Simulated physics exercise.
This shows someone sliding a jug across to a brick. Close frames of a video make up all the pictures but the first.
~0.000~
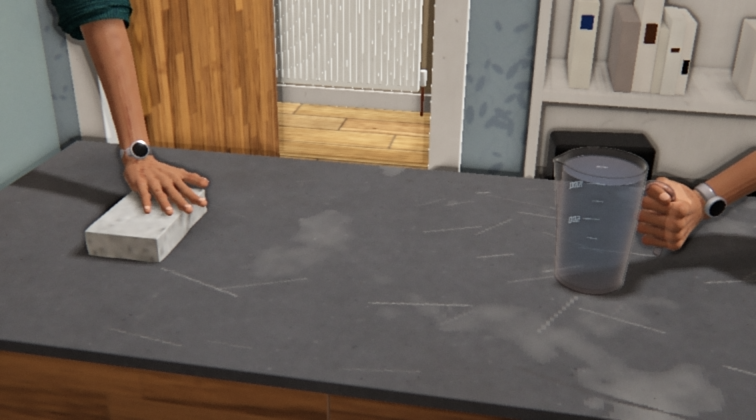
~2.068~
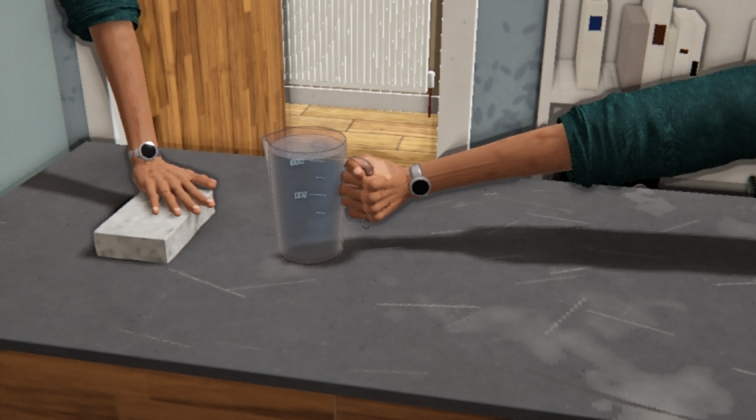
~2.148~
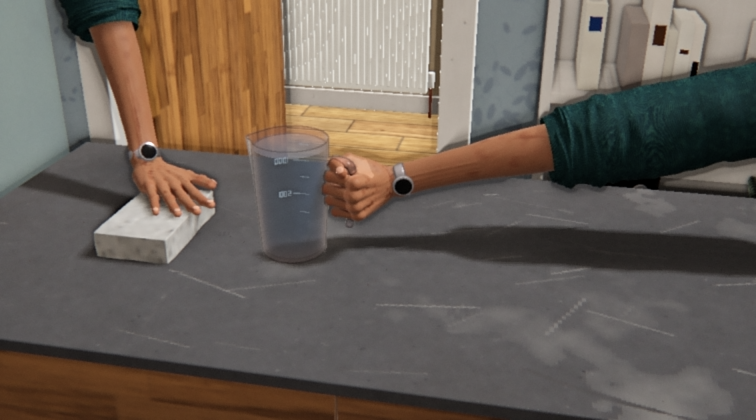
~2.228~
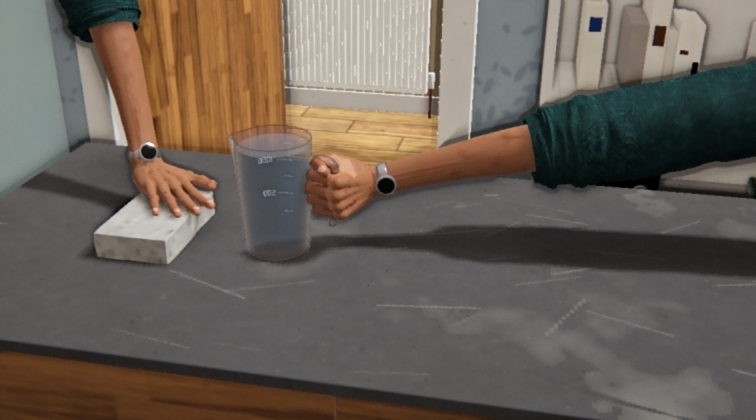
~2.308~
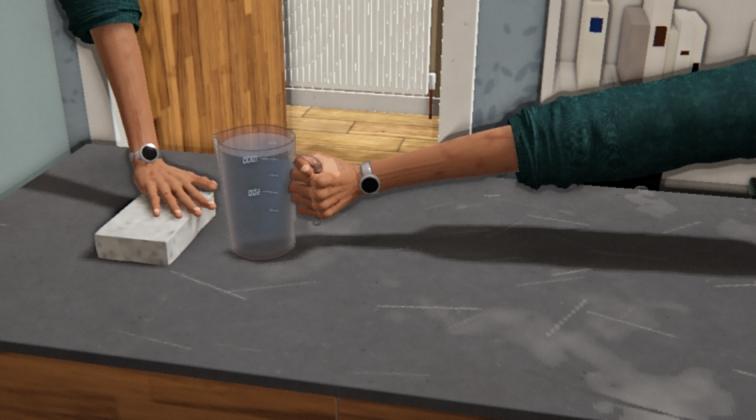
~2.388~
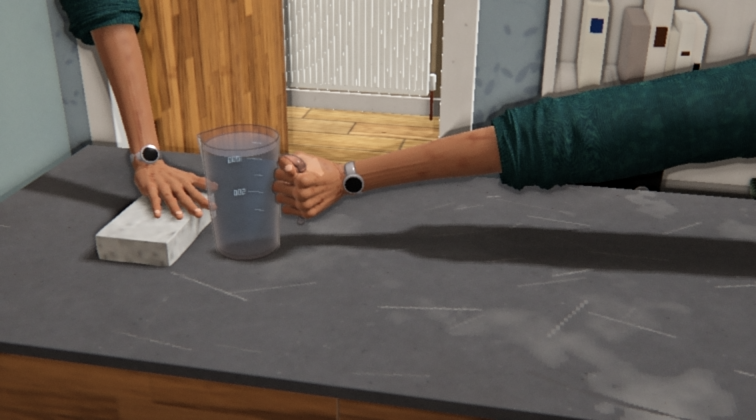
On a scratched dark countertop, one hand resting on a pale brick while another slides a nearly full clear jug left towards it.
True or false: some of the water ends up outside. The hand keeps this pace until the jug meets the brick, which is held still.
True.
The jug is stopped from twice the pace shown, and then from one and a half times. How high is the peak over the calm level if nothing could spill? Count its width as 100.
The first case gives 50 per cent of the width, the second 40 per cent.
By 2.5 s, the jug meets the brick.
By 2.5 s, the water surges up the wall; it has slopped over.
By 3.9 s, the jug stands at the brick; it has slopped over.
